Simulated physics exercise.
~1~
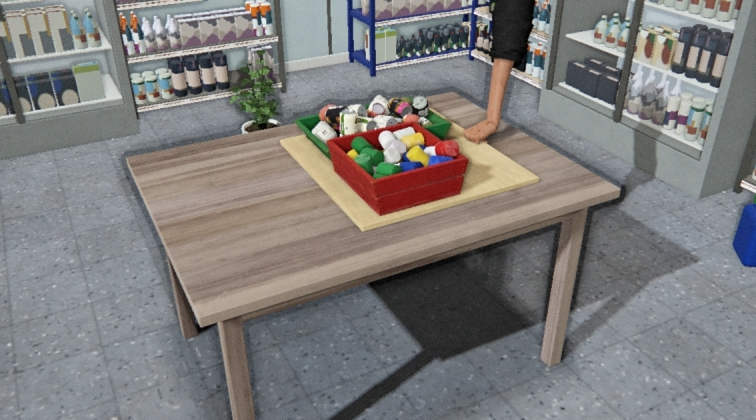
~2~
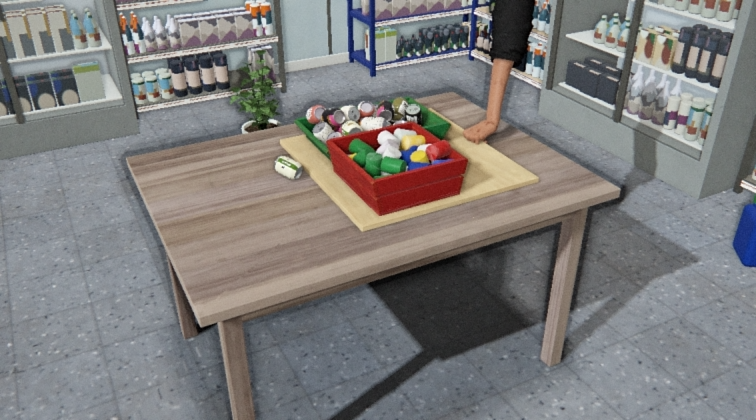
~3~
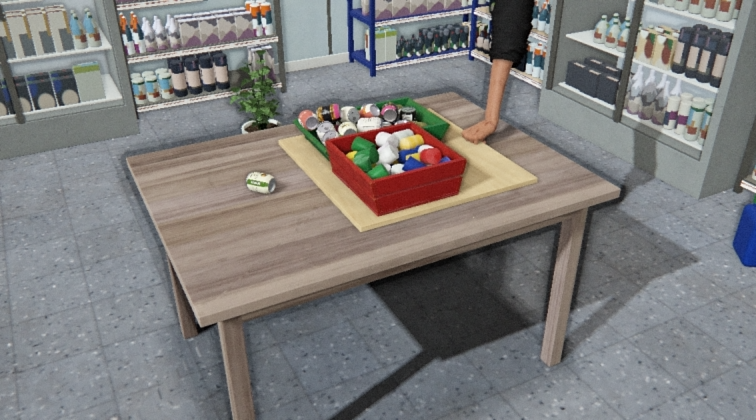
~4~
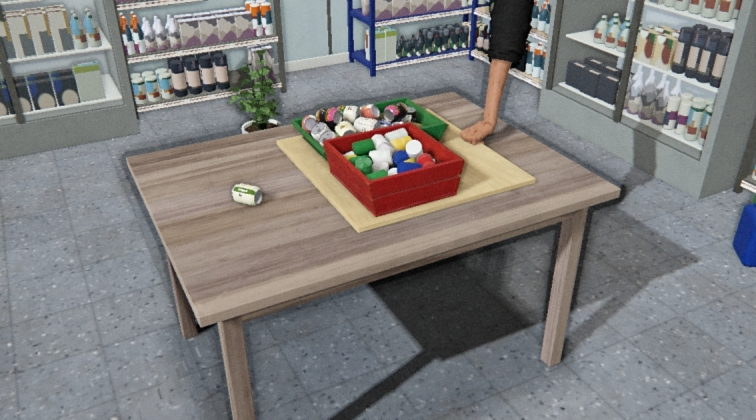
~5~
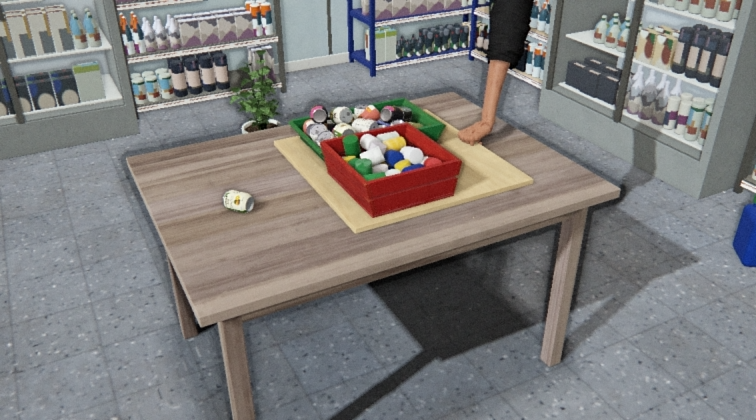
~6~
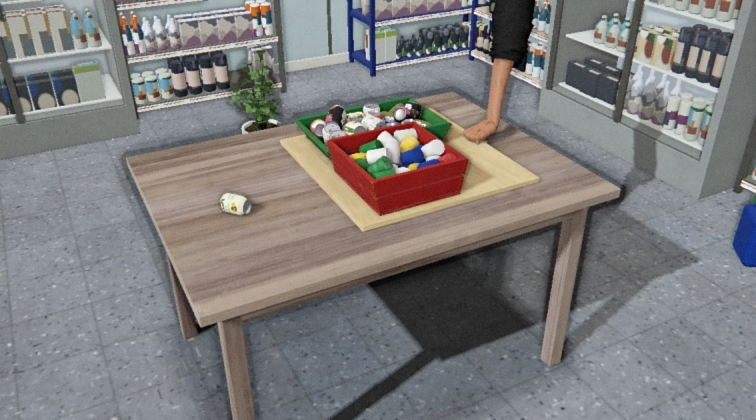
At first, a red crate and a green crate sit on a pale board on a wooden table in a shop, both filled with small containers, while a hand rests at the board's right edge. The hand works the board back and forth in small shifts, and the contents jostle and rearrange. Soon a small can from the green crate lies on the tabletop to the left. It rolls farther left and toward the viewer, then slows. By the end, the can lies still on its side, and both crates remain well filled beside the hand.
